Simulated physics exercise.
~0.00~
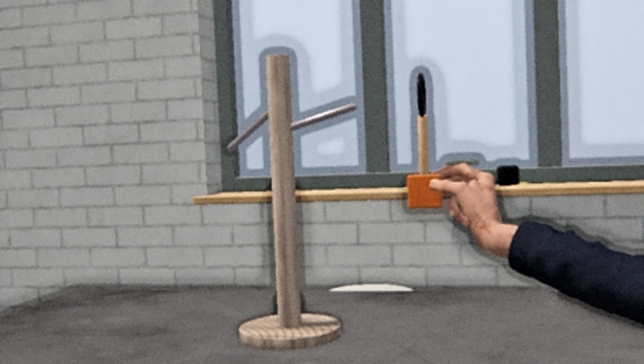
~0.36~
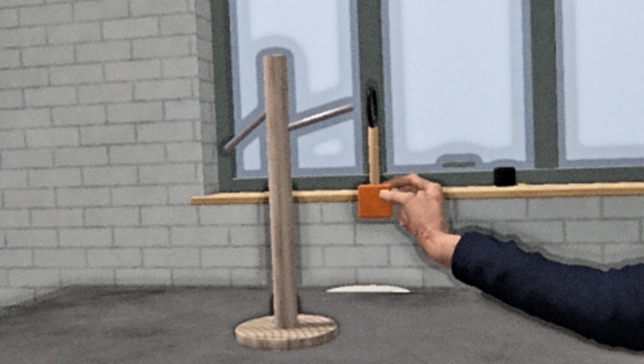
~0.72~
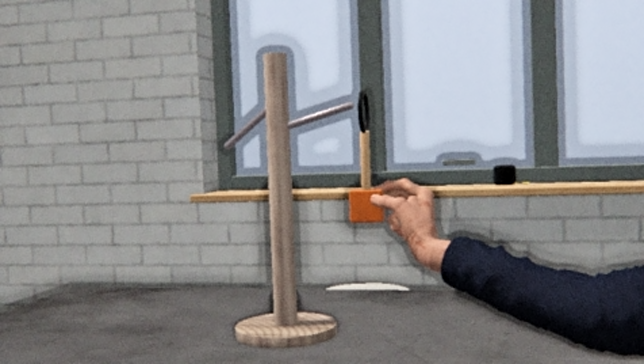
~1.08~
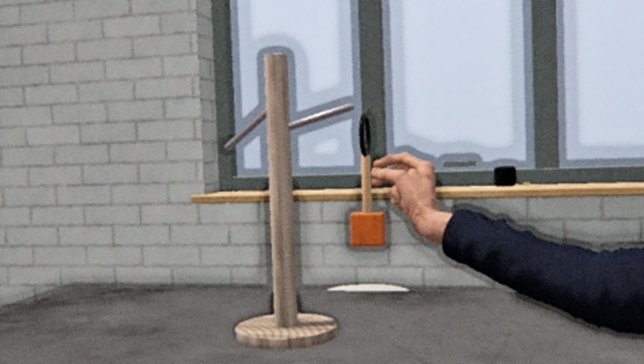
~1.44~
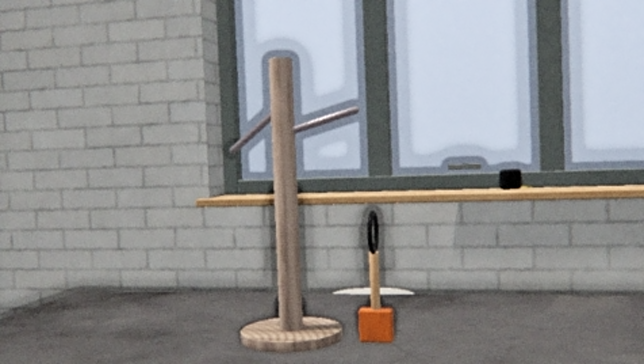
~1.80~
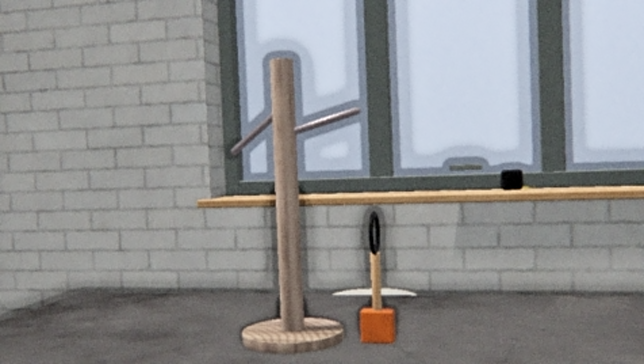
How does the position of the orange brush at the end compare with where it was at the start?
At the start the orange brush is held up in front of the window ledge, to the right of the stand. At the end it is lower and farther left, down on the dark surface near the stand's base.
